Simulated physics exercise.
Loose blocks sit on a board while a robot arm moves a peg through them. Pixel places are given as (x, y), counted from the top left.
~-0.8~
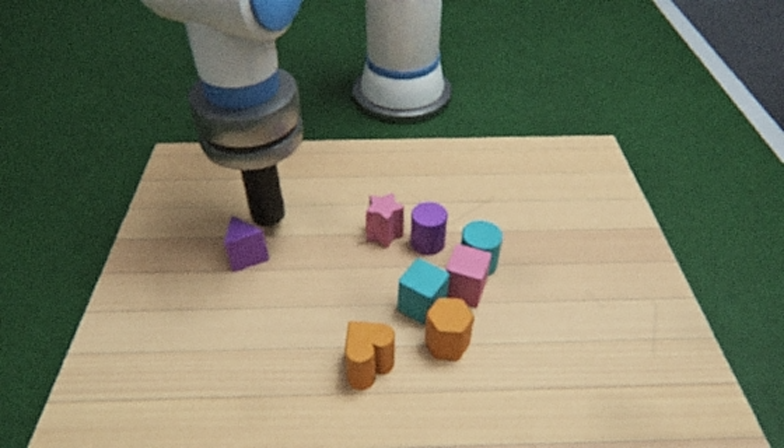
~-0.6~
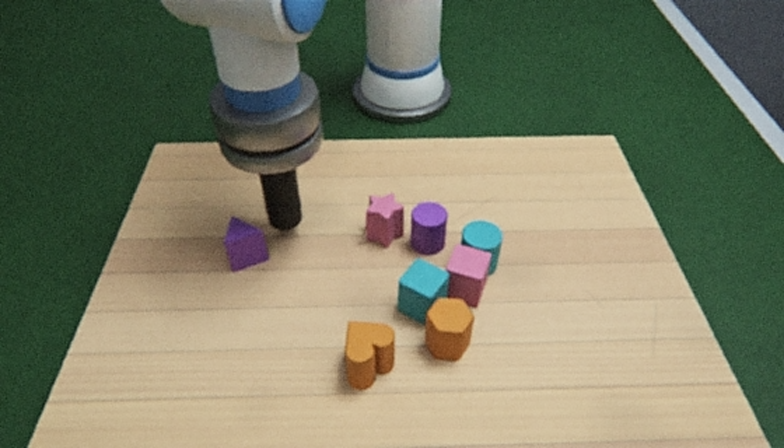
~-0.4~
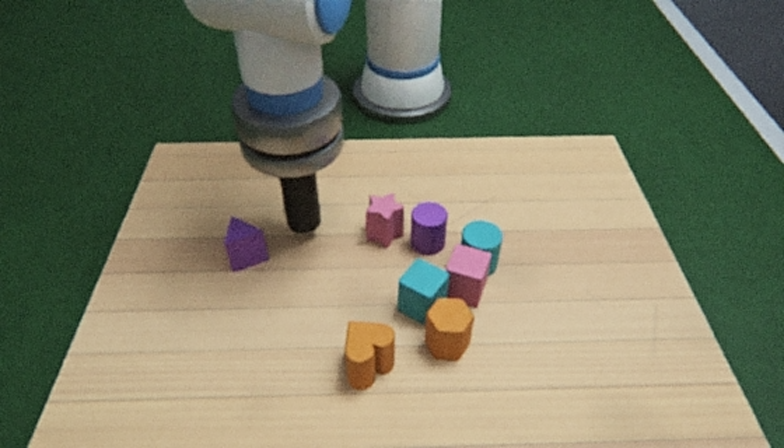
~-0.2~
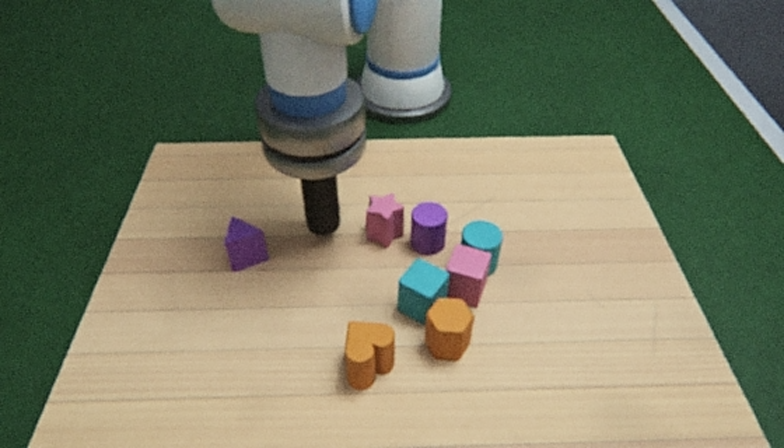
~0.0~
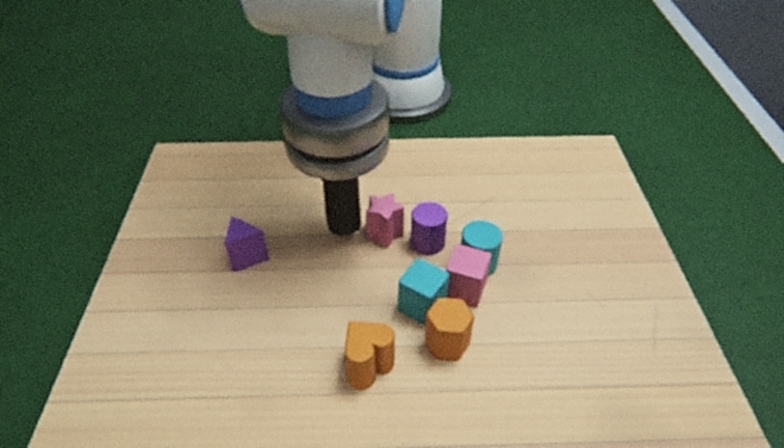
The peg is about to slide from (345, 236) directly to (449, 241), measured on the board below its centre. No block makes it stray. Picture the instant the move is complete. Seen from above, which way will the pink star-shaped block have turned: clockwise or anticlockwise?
If we look at it from overhead, the pink star-shaped block pivots counter-clockwise.
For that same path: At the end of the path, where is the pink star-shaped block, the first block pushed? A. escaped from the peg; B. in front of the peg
My pick is B.
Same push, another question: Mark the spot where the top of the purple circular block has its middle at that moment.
Roughly at (514, 210).
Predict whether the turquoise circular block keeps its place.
At the moment the path ends, the turquoise circular block no longer stands where it did.
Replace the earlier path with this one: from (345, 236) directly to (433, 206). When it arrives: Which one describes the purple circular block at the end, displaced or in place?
It gets pushed out of place.
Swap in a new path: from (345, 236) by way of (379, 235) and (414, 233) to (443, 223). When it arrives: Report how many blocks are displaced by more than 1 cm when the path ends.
By the end, three or more blocks will have moved.
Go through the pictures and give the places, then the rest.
Peg's lower end (268, 216); pink star-shaped block (384, 204); purple circular block (430, 213); pink four-sided block (469, 261); turquoise circular block (483, 233), in the first picture.
Peg (286, 220); blocks still, in the second picture.
Peg (304, 222); blocks still, in the third picture.
Peg (324, 224); blocks still, in the fourth picture.
Peg (344, 225); pink star-shaped block (384, 204); purple circular block (430, 213); pink four-sided block (469, 261); turquoise circular block (483, 233), in the fifth picture.
What follows on the original path. One third of the way, peg (380, 226); pink star-shaped block (411, 203), turned 20° anticlockwise; purple circular block (441, 214).
Two thirds of the way, peg (415, 227); pink star-shaped block (447, 204), turned 20° anticlockwise; purple circular block (478, 212); turquoise circular block (499, 237).
At the end, peg (450, 229); pink star-shaped block (481, 204), turned 25° anticlockwise; purple circular block (514, 210); pink four-sided block still; turquoise circular block (502, 238).
